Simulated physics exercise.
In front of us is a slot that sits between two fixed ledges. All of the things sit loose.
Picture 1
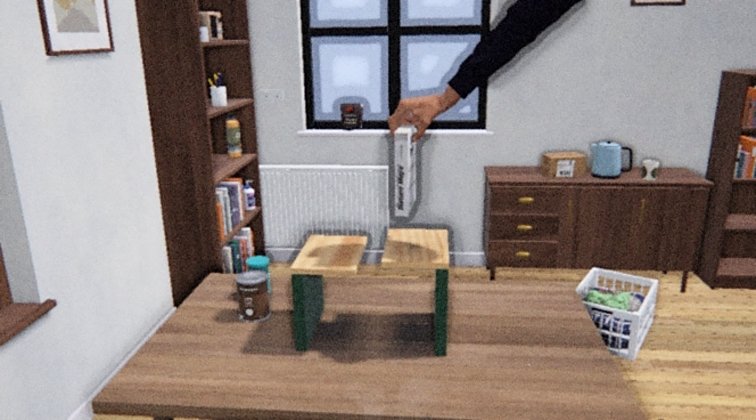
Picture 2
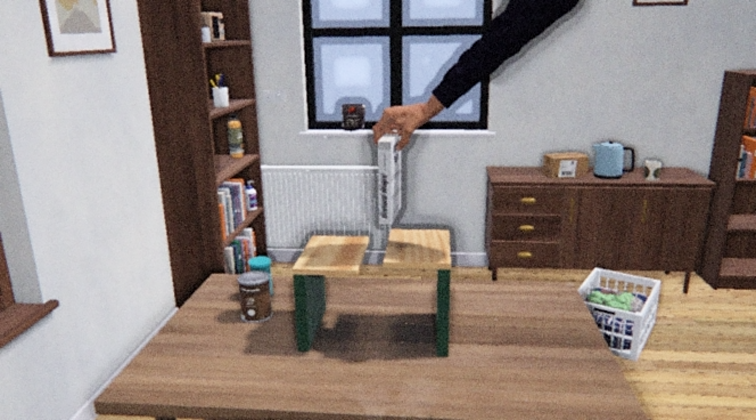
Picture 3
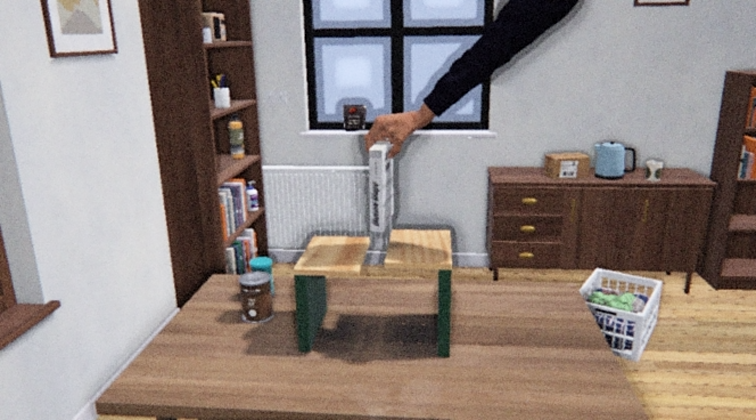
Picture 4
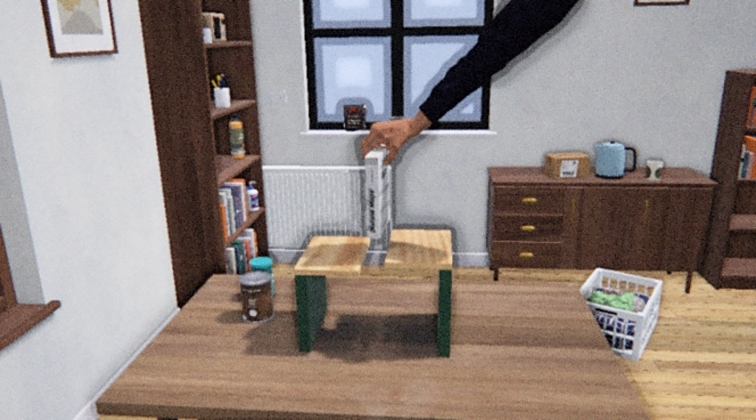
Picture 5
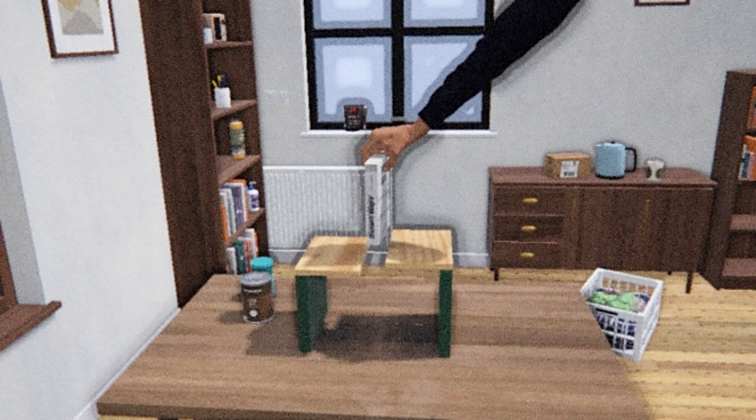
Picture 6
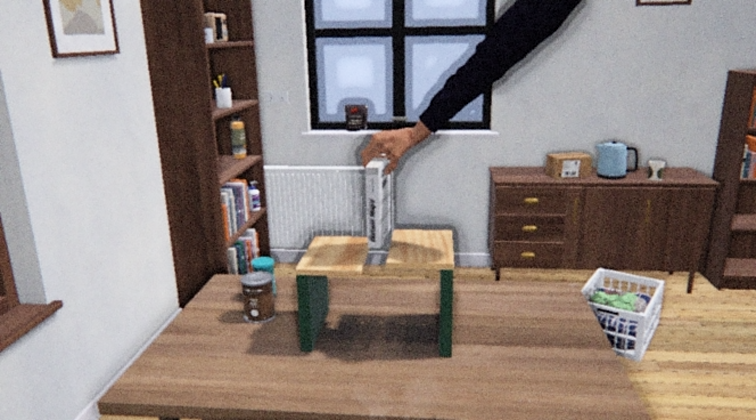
In a living room, a hand holds a slim white book upright above a small stand with two wooden top boards and green legs on a brown table. The hand carries the book left, over the gap between the boards, then lowers it slightly, still gripping its top.
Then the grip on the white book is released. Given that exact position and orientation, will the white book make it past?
Yes.
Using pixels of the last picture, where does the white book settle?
End point in the final view: About (381, 298).
Then, 0.20 s later than the last frame, white book moved a little near (379, 218).
Then, 0.30 s later than the last frame, white book moved about its own width near (380, 271).
Then, 0.70 s later than the last frame, white book moved well along near (381, 298).
When it is over, moved from the start, white book; the other 2 as before. End places, in pixels of the last picture, white book near (381, 298). The book goes down the gap.
